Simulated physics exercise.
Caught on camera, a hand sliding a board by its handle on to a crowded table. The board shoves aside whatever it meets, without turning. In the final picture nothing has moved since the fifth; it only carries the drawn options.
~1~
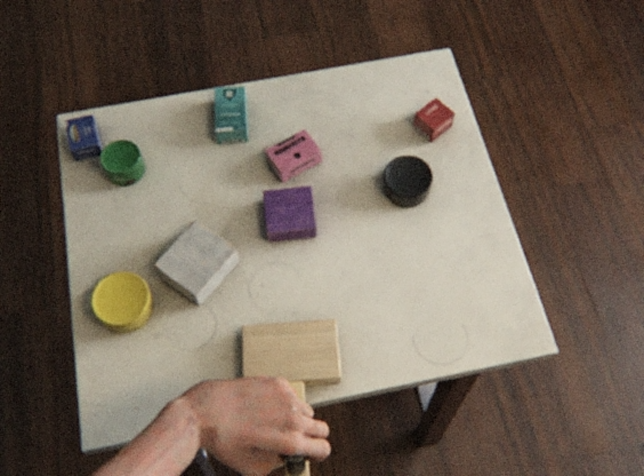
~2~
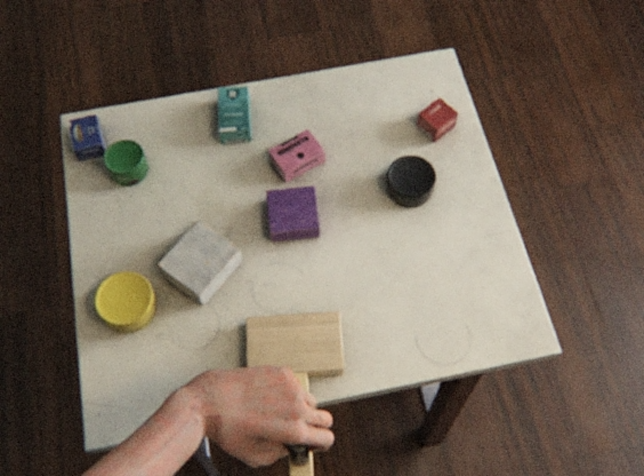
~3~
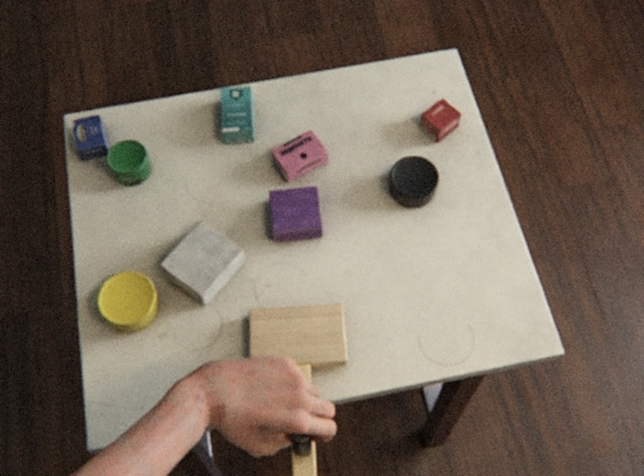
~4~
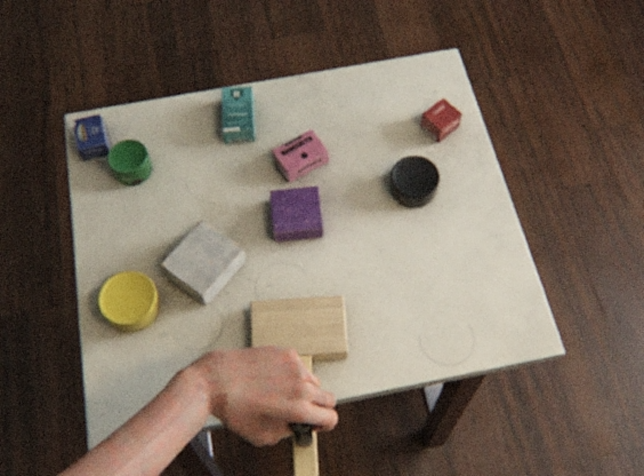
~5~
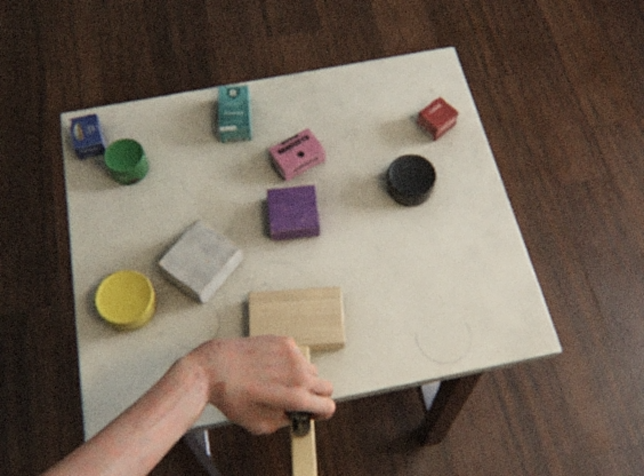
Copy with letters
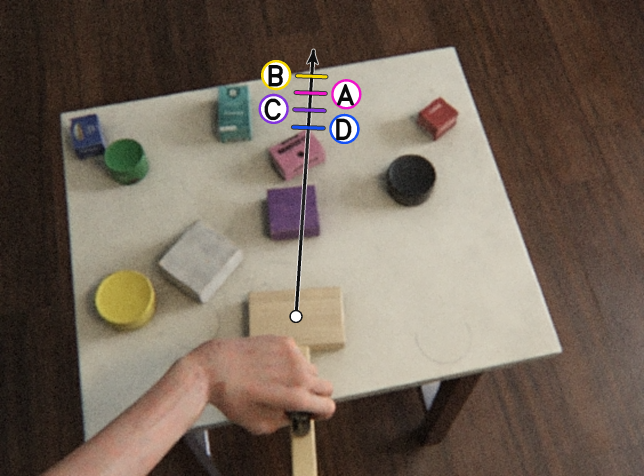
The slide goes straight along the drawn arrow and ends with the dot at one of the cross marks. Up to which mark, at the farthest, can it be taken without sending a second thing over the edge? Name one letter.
It can go as far as C.
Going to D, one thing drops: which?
It is the pink packet.
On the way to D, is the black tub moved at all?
By then, no.
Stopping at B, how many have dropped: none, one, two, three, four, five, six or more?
In all, two.
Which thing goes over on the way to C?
It is the pink packet.
On the marked copy, A at (310, 93); B at (312, 76); C at (310, 110); D at (308, 128); the arrow from (296, 316) to (313, 51); the white dot at (296, 316).
Taking C. A third of the way, board (301, 239); pink packet (298, 151); purple block (295, 193).
Two thirds of the way, board (307, 166); pink packet (301, 91); purple block (300, 123).
When it is over, board (310, 115); pink packet over the edge; purple block (303, 75); one fallen.
As for the rest, A drops two; B drops two; D is within the limit but short.
